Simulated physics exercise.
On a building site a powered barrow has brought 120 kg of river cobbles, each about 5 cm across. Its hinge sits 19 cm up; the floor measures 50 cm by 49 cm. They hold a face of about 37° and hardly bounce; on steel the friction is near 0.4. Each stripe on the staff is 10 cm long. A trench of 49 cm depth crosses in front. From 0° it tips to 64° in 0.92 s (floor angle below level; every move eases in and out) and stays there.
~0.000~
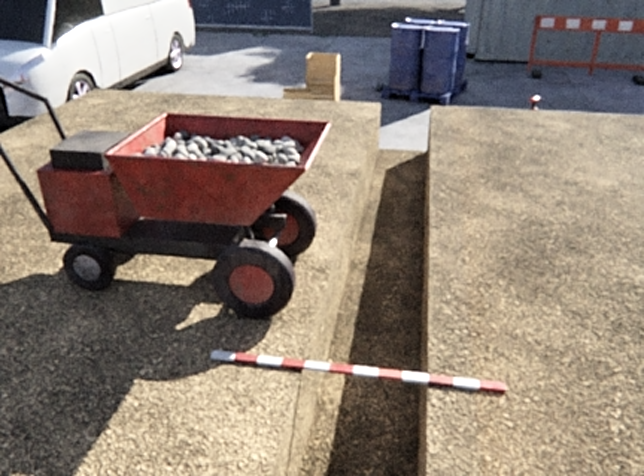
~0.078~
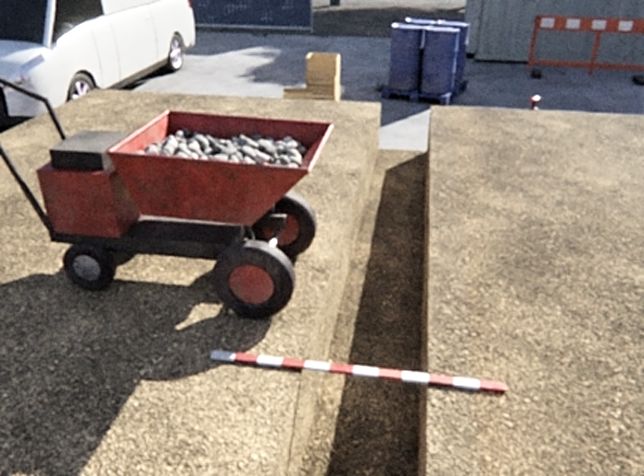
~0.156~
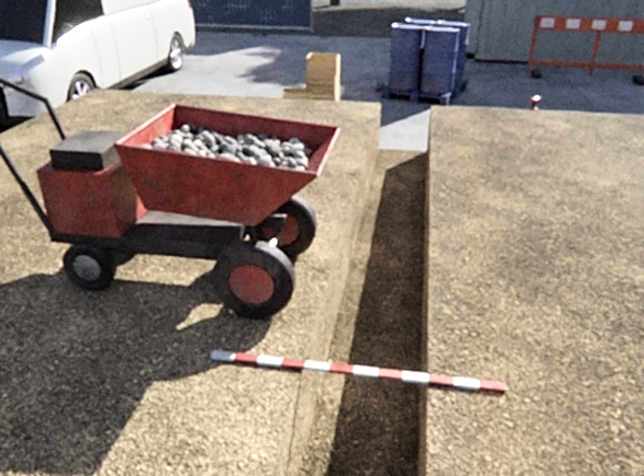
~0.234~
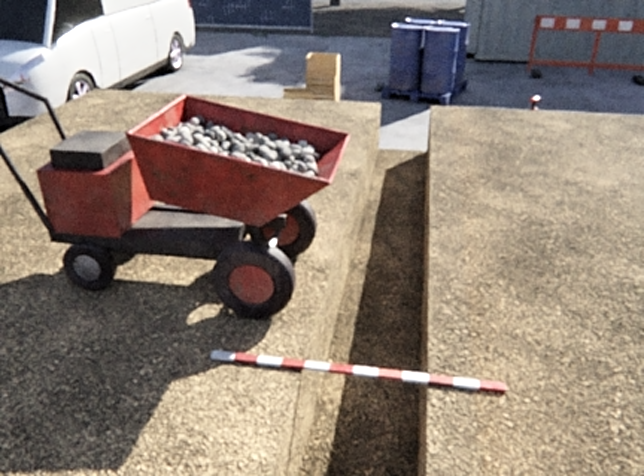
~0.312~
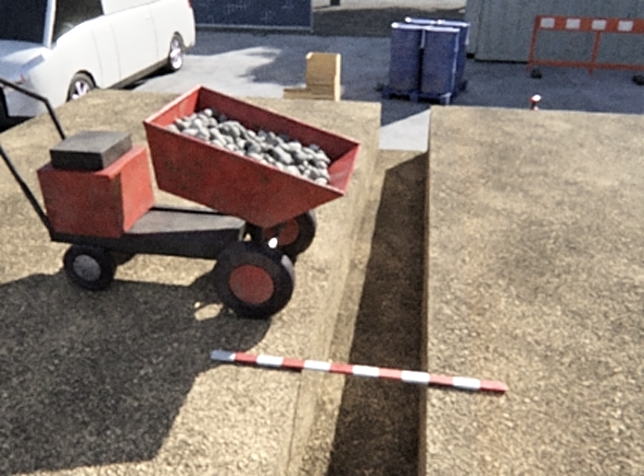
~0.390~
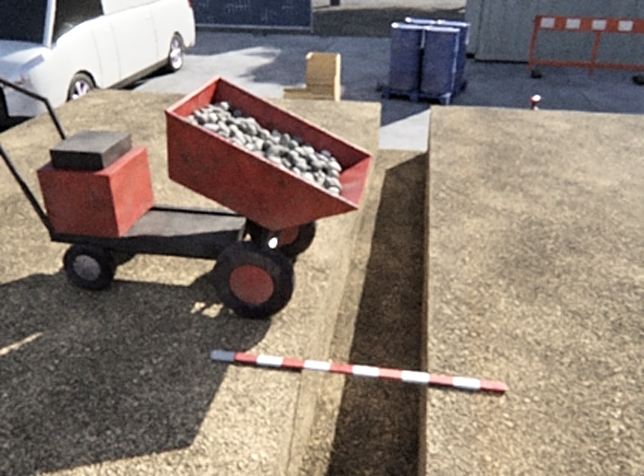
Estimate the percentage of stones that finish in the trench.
Some 58 per cent of it.
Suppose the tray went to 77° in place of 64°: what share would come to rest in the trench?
In that case some 60 per cent.
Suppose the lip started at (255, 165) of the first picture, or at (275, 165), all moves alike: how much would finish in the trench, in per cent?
Near 95 per cent from the first place, 85 from the second.
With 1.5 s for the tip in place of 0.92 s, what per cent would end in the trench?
In that case some 65 per cent.
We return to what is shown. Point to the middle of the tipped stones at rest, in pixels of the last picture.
Their middle is at about (416, 360).
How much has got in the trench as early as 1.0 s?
About 10 per cent by then.
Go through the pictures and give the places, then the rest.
The first picture shows lip at (306, 169), floor tilted 0°, highest stones at (230, 147).
In the second picture, the tray is at 1°, its lip at (309, 171); the top of the load is at (220, 145); the stones move at 0.3 m/s on average.
The third picture shows lip at (318, 175), floor tilted 5°, highest stones at (210, 140); the stones move at 0.5 m/s on average.
The fourth picture shows lip at (330, 183), floor tilted 10°, highest stones at (199, 130); the stones move at 0.7 m/s on average.
The fifth picture shows lip at (344, 195), floor tilted 17°, highest stones at (203, 121); the stones move at 0.8 m/s on average.
In the sixth picture, the tray is at 25°, its lip at (358, 209); the top of the load is at (217, 112); the stones move at 0.9 m/s on average.
After 0.7 s the floor is at 54°; 100 % in the tray; the foremost stones are at (380, 237).
After 1.0 s the floor is at 64°; 79 % in the tray, 11 % in the trench, 9 % past the trench; the foremost stones are at (461, 321).
After 1.4 s the floor is at 64°; 37 % in the tray, 23 % in the trench, 40 % past the trench; the foremost stones are at (577, 309).
After 3.3 s the floor is at 64°; 0 % in the tray, 58 % in the trench, 42 % past the trench; the foremost stones are past the picture's edge.
